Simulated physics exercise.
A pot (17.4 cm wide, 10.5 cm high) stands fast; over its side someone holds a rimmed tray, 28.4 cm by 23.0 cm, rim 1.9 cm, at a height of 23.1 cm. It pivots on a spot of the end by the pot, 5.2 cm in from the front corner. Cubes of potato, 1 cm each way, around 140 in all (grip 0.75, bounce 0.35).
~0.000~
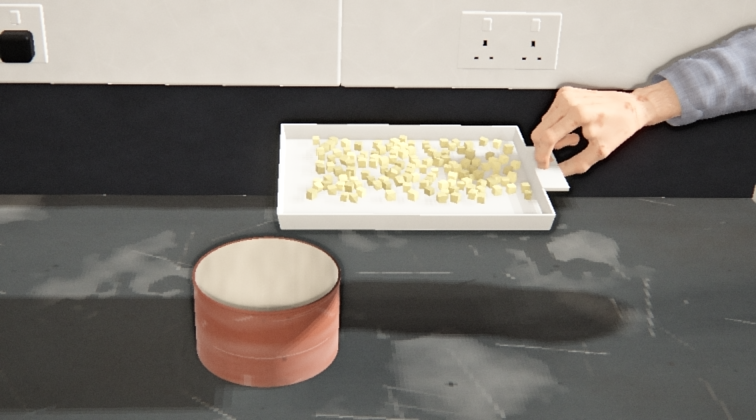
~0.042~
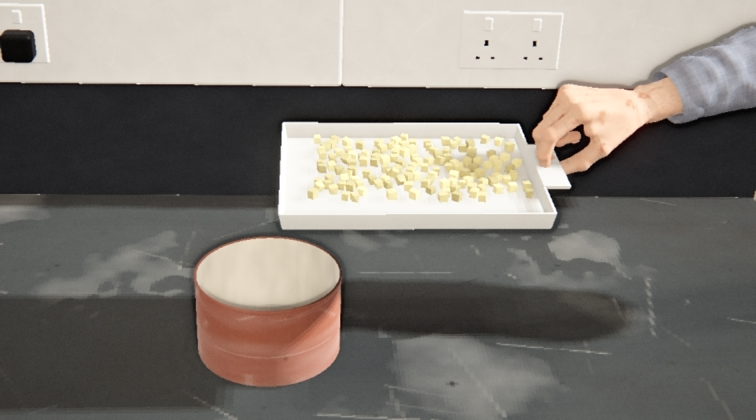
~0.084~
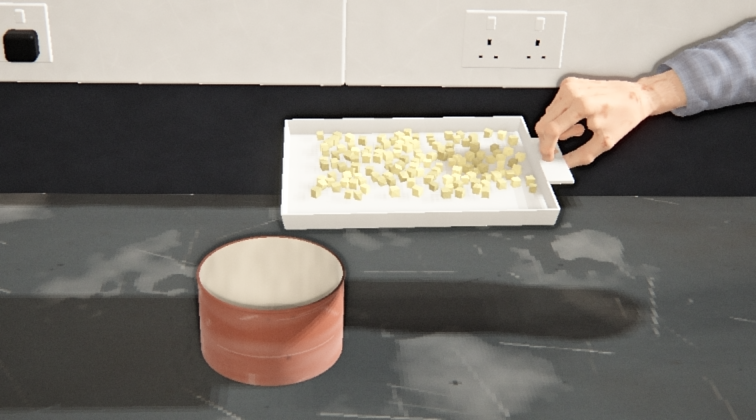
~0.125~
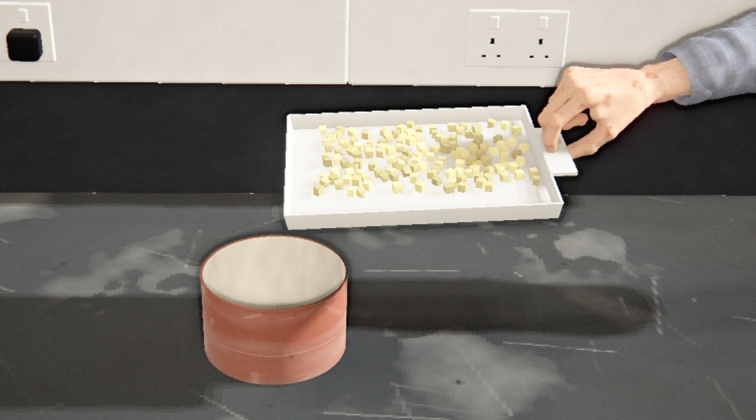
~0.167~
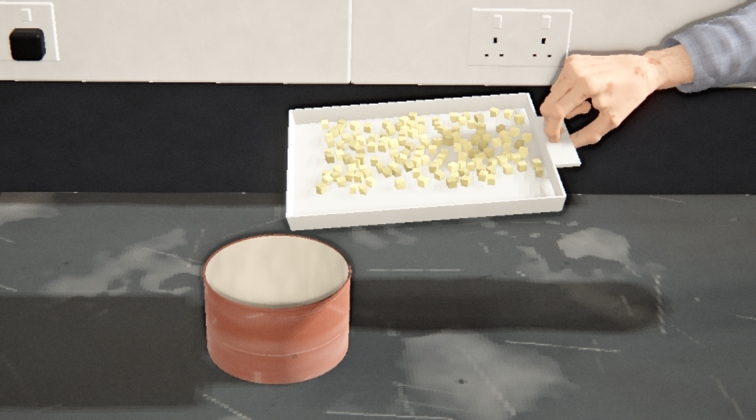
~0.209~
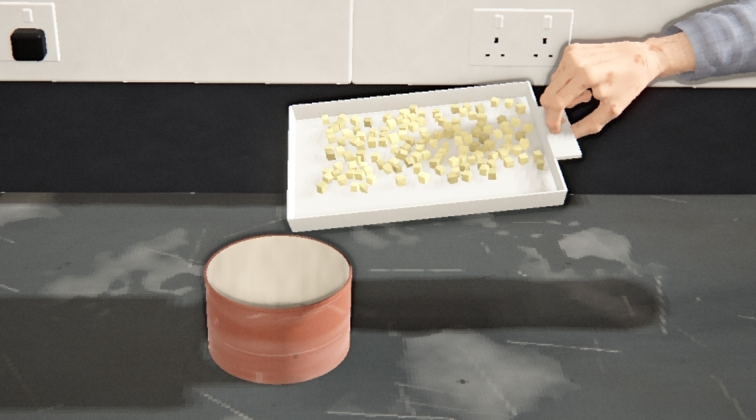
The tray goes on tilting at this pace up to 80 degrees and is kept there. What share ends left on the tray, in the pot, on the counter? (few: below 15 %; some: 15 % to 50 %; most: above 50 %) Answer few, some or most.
Tray: Some, pot: Few, counter: Most.
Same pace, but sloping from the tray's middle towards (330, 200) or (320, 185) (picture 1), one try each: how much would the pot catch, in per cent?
About 5 and 20 per cent.
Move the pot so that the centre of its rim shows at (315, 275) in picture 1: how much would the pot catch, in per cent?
Some 0 per cent.
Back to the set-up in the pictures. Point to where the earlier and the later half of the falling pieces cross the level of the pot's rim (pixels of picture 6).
First near (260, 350), later near (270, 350).
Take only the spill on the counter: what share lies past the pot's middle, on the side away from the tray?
Some 80 per cent.
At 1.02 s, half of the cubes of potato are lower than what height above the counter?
About 24 cm.
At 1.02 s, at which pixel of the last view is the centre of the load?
Around (299, 223).
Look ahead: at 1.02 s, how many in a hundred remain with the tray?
About 65 per cent.
After 0.70 s, tilt 44 degrees; the tray holds 100 %, the pot 0 %.
After 1.02 s, tilt 65 degrees; the tray holds 65 %, the pot 0 %.
After 1.45 s, tilt 80 degrees; the tray holds 45 %, the pot 0 %.
By 2.8 s all is still; tray 40 %, pot 0 %, counter 60 %.
